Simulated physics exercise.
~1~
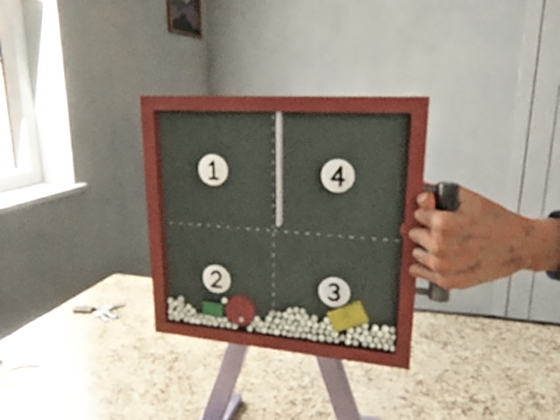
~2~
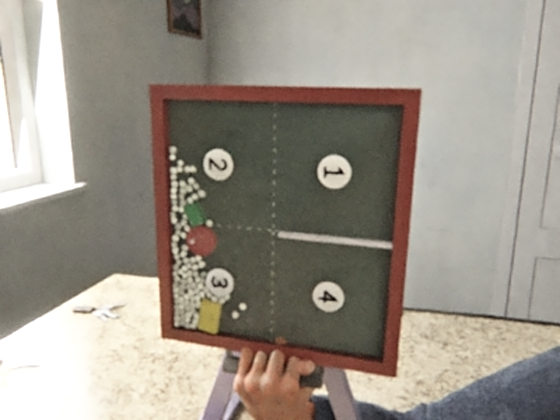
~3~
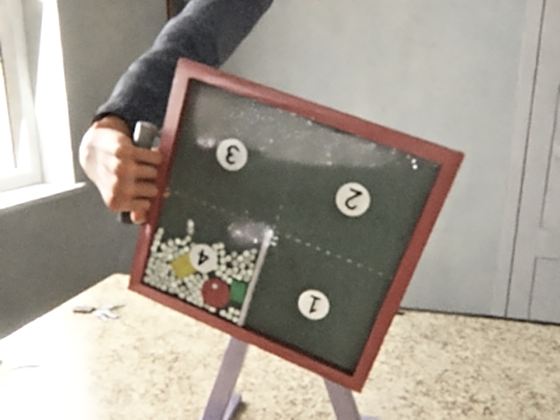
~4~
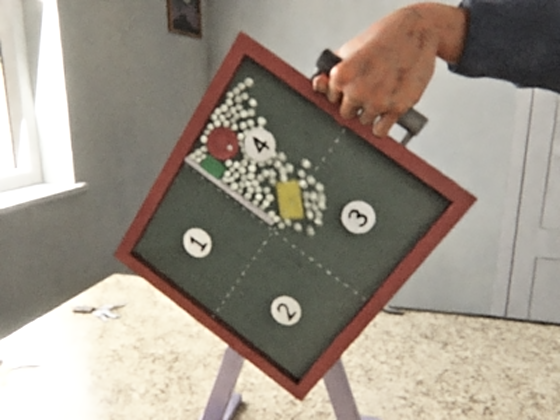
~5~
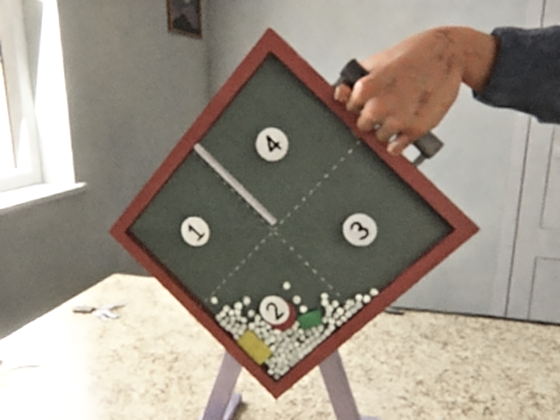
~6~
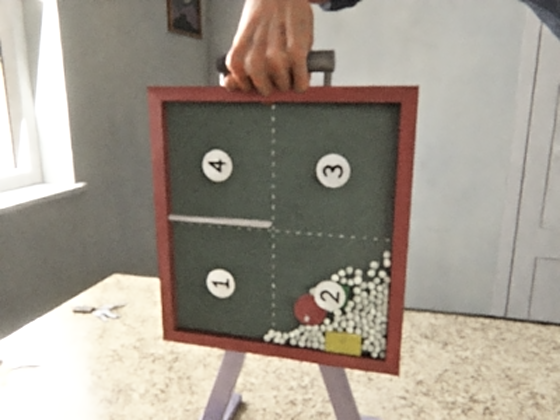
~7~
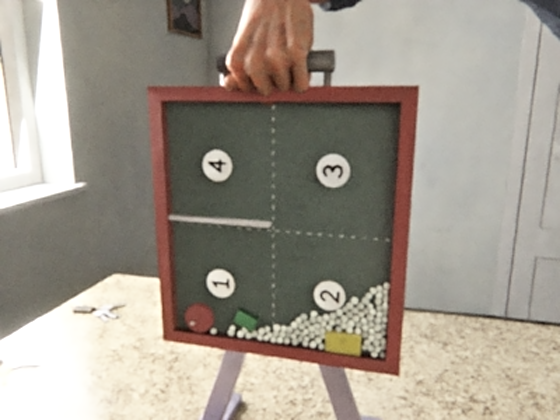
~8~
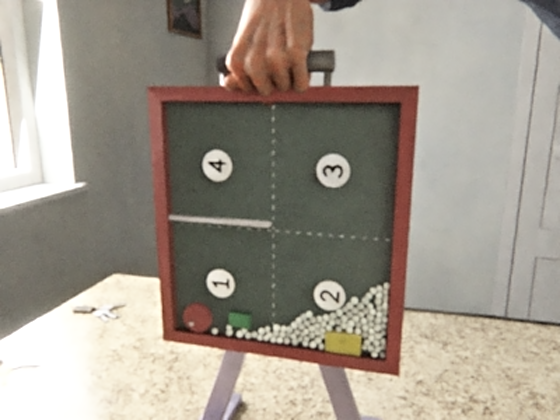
A hand turned a red-framed case of small white pills clockwise most of the way around, then swung it partly back, and the red disc and green block slid to the lower left while the yellow block stayed lower right among most pills.
